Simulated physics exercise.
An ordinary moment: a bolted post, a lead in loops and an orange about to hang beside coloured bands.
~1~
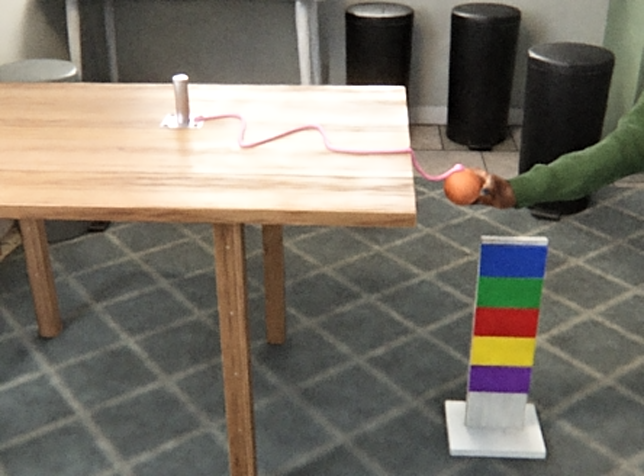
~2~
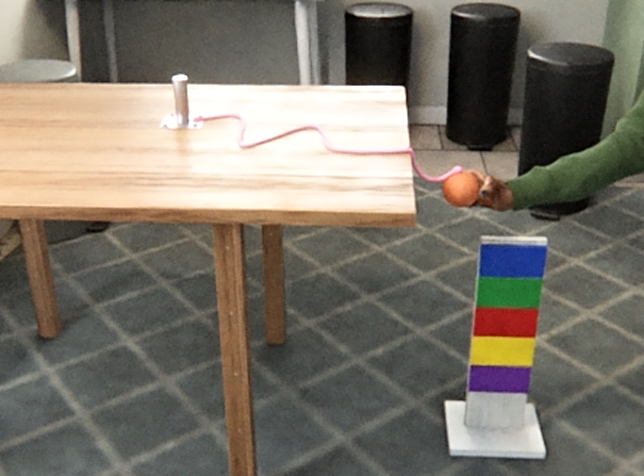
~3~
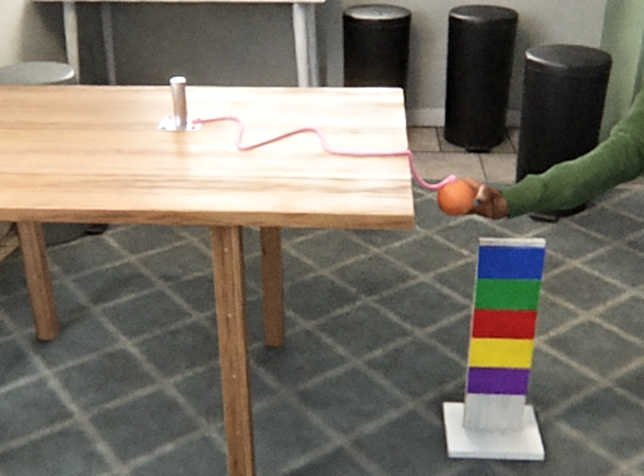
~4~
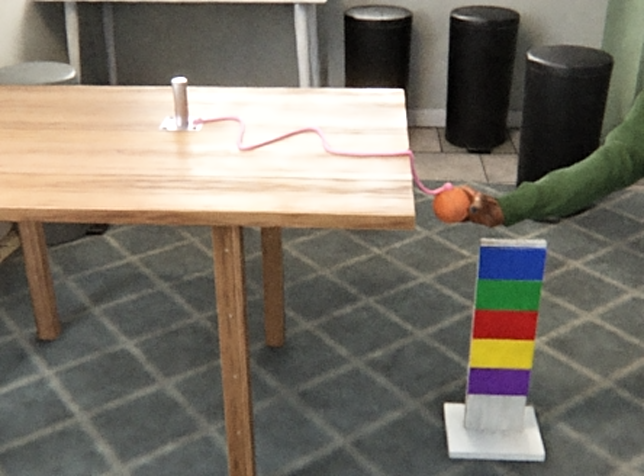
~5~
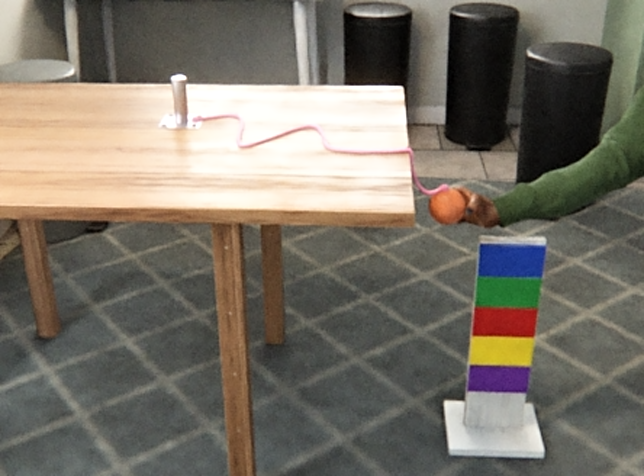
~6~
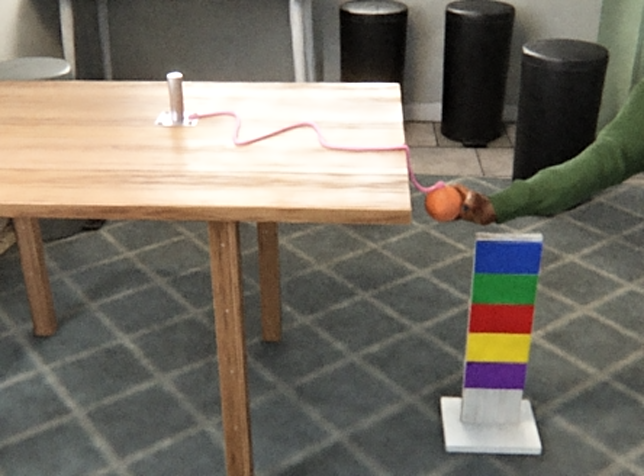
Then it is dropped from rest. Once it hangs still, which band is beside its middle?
Its middle rests at the yellow band.
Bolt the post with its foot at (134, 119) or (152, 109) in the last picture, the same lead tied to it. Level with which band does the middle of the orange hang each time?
Taking them in turn: Red; red.
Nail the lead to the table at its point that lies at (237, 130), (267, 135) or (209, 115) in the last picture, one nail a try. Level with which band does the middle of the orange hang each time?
It would be red; green; yellow.
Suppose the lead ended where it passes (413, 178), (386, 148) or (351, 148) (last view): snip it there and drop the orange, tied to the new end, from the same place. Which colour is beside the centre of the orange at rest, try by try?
Try by try: Red; green; blue.
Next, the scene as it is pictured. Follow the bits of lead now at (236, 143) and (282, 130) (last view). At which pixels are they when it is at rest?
At (315, 132), then (371, 138).
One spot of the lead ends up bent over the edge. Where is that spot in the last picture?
At (310, 124), roughly.
Soon after, orange near (392, 343); level with yellow.
After that, orange near (400, 342); level with yellow.
In the end, orange near (396, 343); level with yellow. The yellow one.
